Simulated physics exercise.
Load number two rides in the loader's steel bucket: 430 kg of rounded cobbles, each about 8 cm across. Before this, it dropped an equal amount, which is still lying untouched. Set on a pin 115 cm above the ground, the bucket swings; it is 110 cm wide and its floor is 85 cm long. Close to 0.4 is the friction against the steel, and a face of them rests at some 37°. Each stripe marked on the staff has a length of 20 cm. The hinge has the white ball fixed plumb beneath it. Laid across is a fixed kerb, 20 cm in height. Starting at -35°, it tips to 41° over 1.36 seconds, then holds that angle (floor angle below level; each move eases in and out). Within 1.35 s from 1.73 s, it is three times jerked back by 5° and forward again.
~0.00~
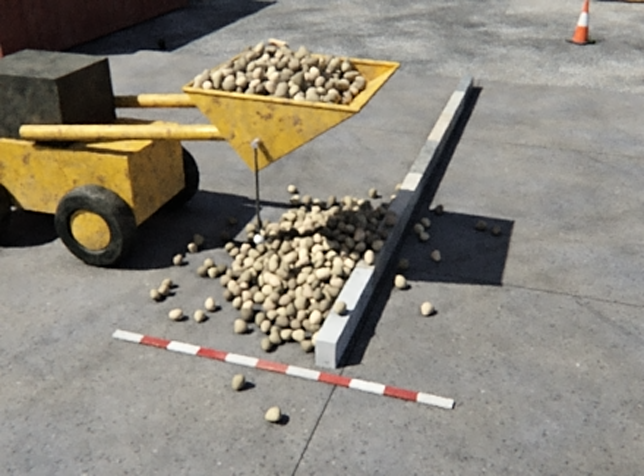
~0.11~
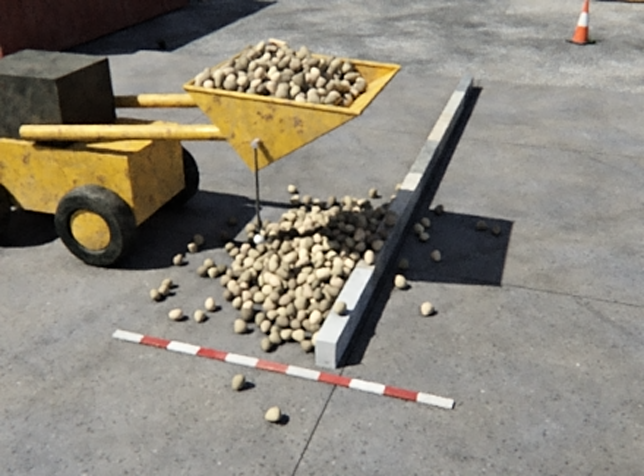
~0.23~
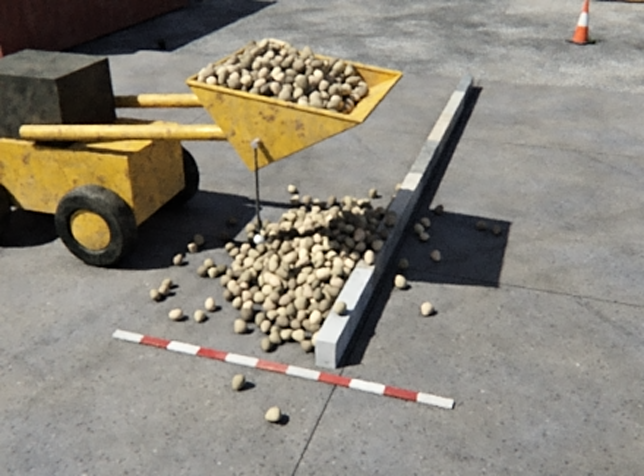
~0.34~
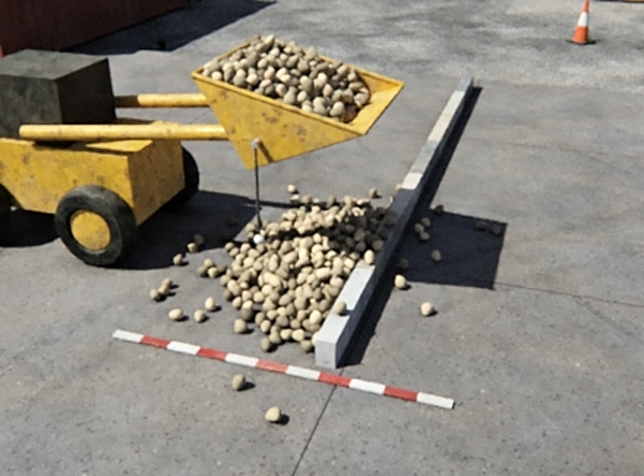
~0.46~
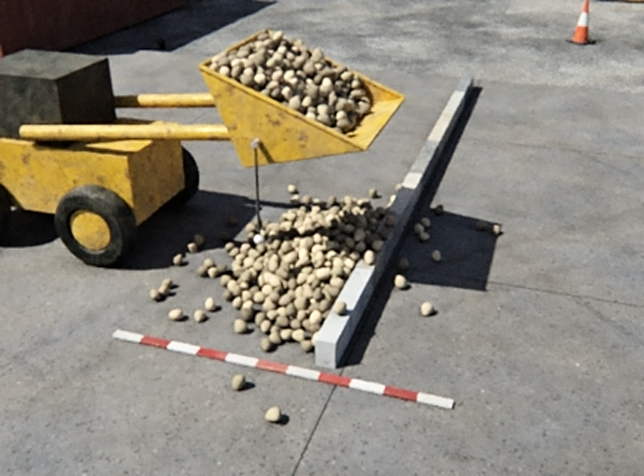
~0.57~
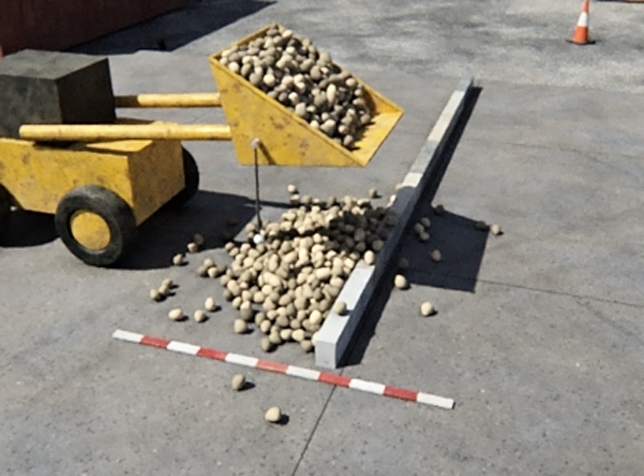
On a sunlit concrete yard, a yellow loader holds a bucket of rounded stones above a pile resting against a low pale kerb. The bucket barely moves at first, then swings steadily, its front lip lowering and its back rising, while the stones inside shift toward the lip.
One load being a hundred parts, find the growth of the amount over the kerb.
A growth of about 84 parts in a hundred.
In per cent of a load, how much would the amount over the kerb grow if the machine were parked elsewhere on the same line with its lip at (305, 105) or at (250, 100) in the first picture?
First place about 35 %, second about 0 %.
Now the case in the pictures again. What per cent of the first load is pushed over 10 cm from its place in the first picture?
Roughly 0 per cent of them.
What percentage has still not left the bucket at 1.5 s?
About 35 percent.
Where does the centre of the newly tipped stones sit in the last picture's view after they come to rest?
I'd point to about (430, 275).
After 1.0 s the floor is at 29°; in per cent of one load, 98 in the bucket, 101 on this side of the kerb, 2 over the kerb; the foremost stones are at (443, 244).
After 1.5 s the floor is at 41°; in per cent of one load, 34 in the bucket, 130 on this side of the kerb, 36 over the kerb; the foremost stones are at (461, 257).
After 3.5 s the floor is at 41°; in per cent of one load, 0 in the bucket, 115 on this side of the kerb, 86 over the kerb; the foremost stones are past the picture's edge.
After 6.1 s the floor is at 41°; in per cent of one load, 0 in the bucket, 115 on this side of the kerb, 86 over the kerb; the foremost stones are past the picture's edge. Net gain over the kerb, 84.
